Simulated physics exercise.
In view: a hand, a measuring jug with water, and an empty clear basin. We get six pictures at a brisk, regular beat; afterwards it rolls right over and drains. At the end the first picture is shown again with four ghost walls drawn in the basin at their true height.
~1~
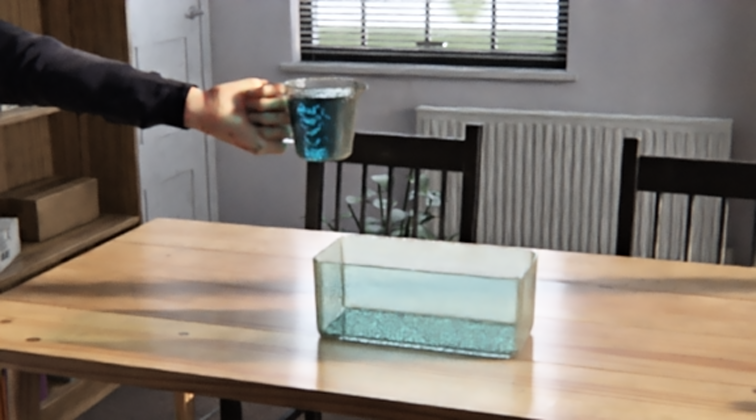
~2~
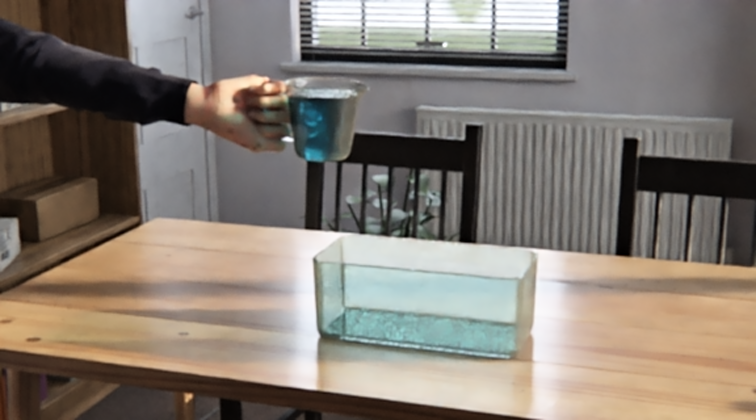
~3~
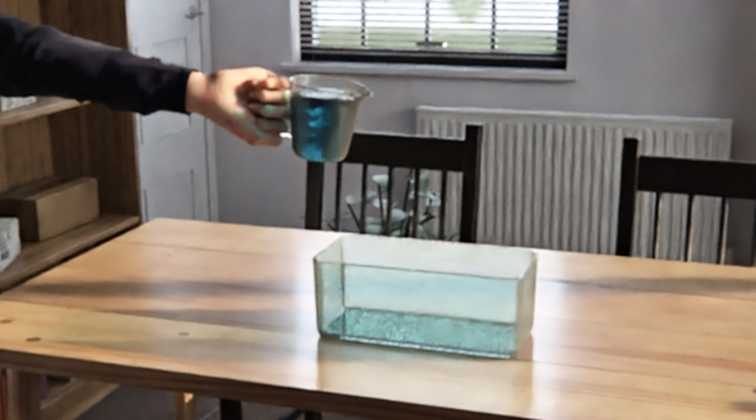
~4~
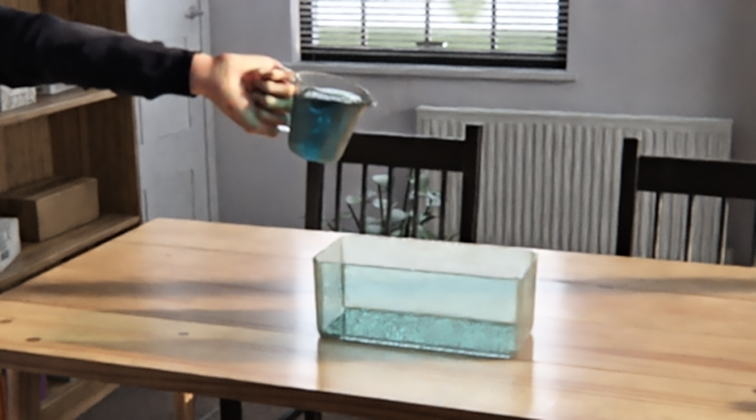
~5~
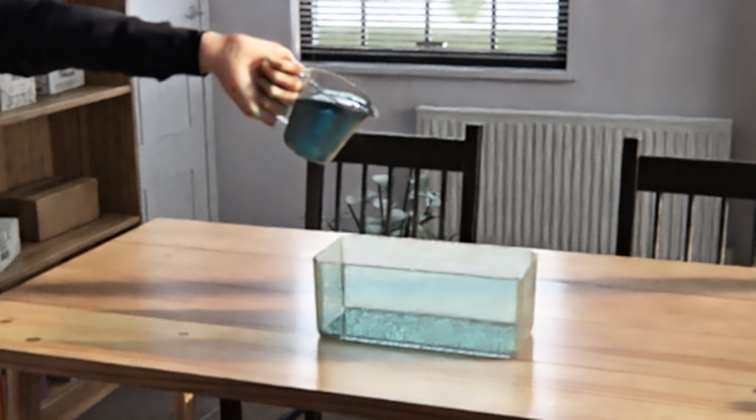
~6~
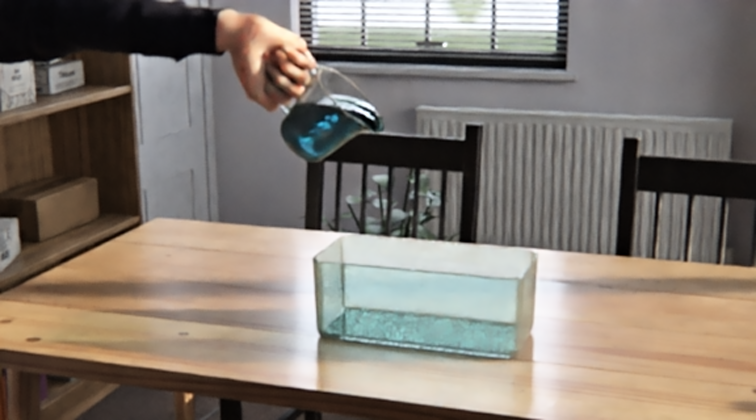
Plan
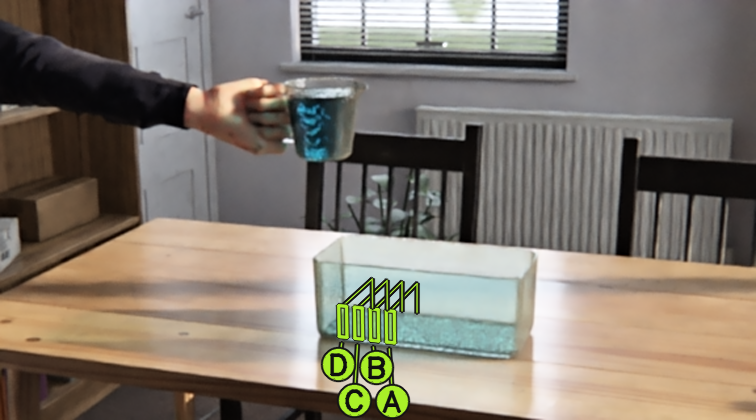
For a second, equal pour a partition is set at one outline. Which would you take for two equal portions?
I would pick place A.
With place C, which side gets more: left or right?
The right side.
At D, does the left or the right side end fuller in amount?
The right side.
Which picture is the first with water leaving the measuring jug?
Picture 6.
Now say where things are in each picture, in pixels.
The first frame shows upright, lip at (366, 87); basin from (318, 334) to (520, 357); nothing has left yet.
The second frame shows tipped about 2°, lip at (367, 89); nothing has left yet.
The third frame shows tipped about 8°, lip at (370, 95); nothing has left yet.
The fourth frame shows tipped about 18°, lip at (374, 104); nothing has left yet.
The fifth frame shows tipped about 31°, lip at (377, 116); nothing has left yet.
The sixth frame shows tipped about 45°, lip at (376, 131); water is over the lip, down to (376, 131).
In lime, A at (389, 348); B at (373, 346); C at (357, 344); D at (341, 342).
If A is chosen, about 49 % ends left of the wall and 41 % right of it; 10 % is lost outside.
If B is chosen, about 25 % ends left of the wall and 71 % right of it; 5 % is lost outside.
If C is chosen, about 4 % ends left of the wall and 90 % right of it; 6 % is lost outside.
If D is chosen, about 5 % ends left of the wall and 89 % right of it; 7 % is lost outside.
